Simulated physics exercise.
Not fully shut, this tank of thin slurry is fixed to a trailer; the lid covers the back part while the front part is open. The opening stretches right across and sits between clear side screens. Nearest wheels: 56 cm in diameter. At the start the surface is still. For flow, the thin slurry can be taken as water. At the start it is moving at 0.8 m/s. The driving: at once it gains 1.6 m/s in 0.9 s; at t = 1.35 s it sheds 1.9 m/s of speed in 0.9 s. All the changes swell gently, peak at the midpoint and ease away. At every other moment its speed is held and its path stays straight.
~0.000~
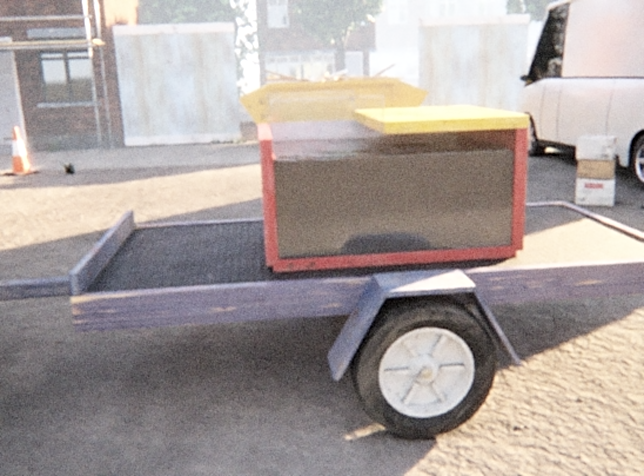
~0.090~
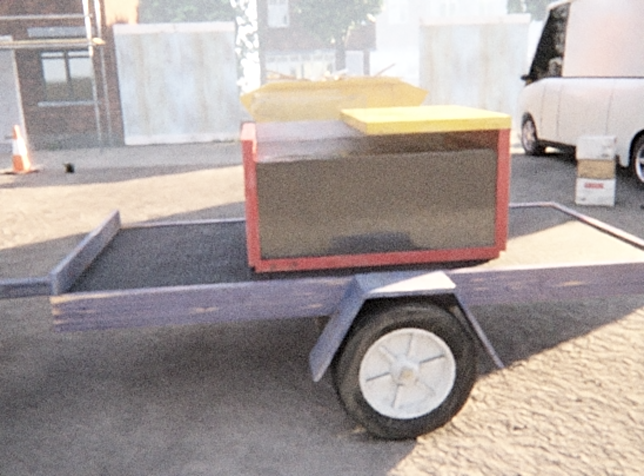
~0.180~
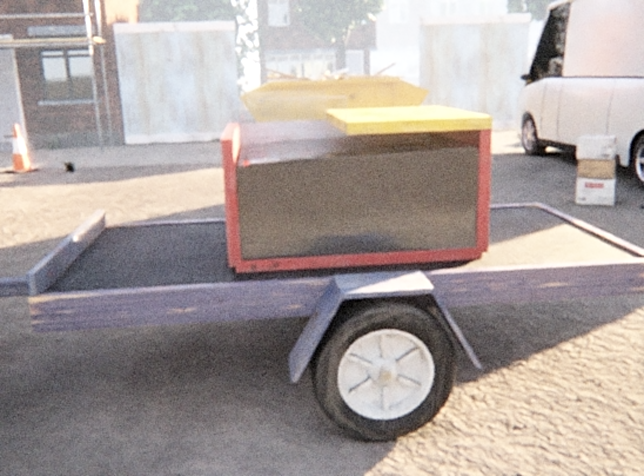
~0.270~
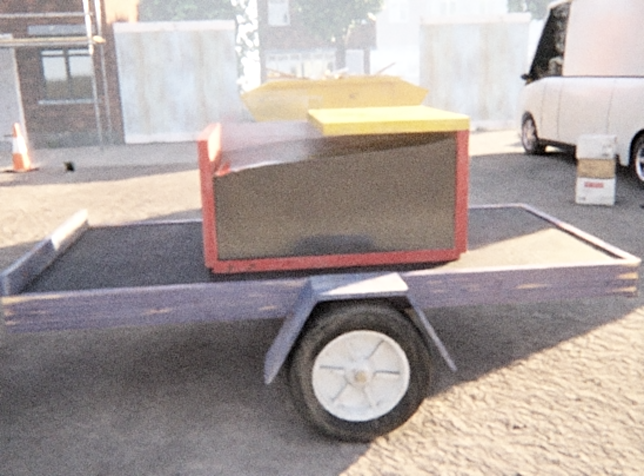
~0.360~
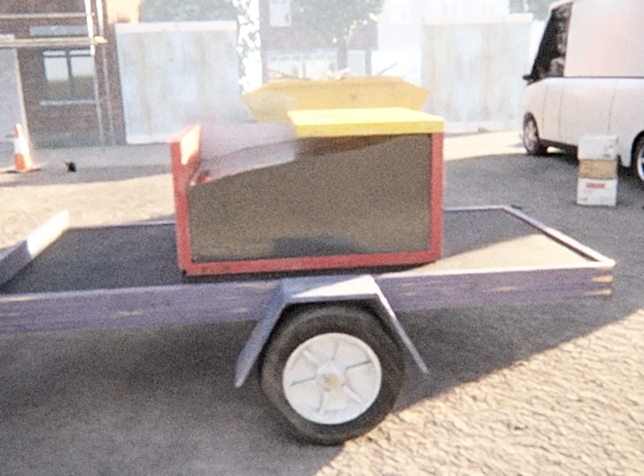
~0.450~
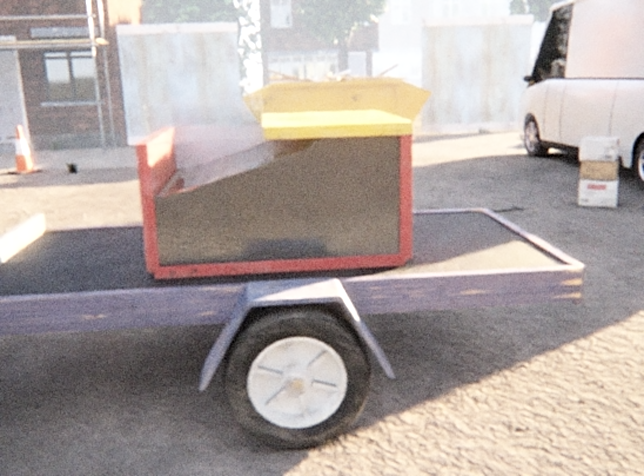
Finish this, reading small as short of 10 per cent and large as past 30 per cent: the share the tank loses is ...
... small.
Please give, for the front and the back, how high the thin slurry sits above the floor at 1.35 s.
Front: 48 cm; back: 32 cm.
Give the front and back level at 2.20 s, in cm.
Measured: Front = 50 cm, back = 30 cm.
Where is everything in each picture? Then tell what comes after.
In the first frame, the surface is at (293, 163) near the front wall; the surface is at (490, 152) near the back wall; the front is on the left; the opening runs from (383, 124) to (271, 129); a wheel hub at (429, 377).
In the second frame, the surface is at (275, 165) near the front wall; the surface is at (473, 152) near the back wall.
In the third frame, the surface is at (255, 167) near the front wall; the surface is at (455, 152) near the back wall.
In the fourth frame, the surface is at (232, 175) near the front wall; the surface is at (432, 147) near the back wall.
In the fifth frame, the surface is at (206, 184) near the front wall; the surface is at (407, 139) near the back wall.
In the sixth frame, the surface is at (174, 196) near the front wall; the surface is at (375, 141) near the back wall; a wheel hub at (298, 388).
After 1.35 s the surface stands 33 cm at the back and 48 cm at the front; nothing has left.
After 2.20 s the surface stands 29 cm at the back and 51 cm at the front; 4 per cent is out, over the front.
After 3.05 s the surface stands 39 cm at the back and 35 cm at the front; 5 per cent is out, over the front.
After 5.14 s 5 per cent is out, over the front, 17 of 328 litres.
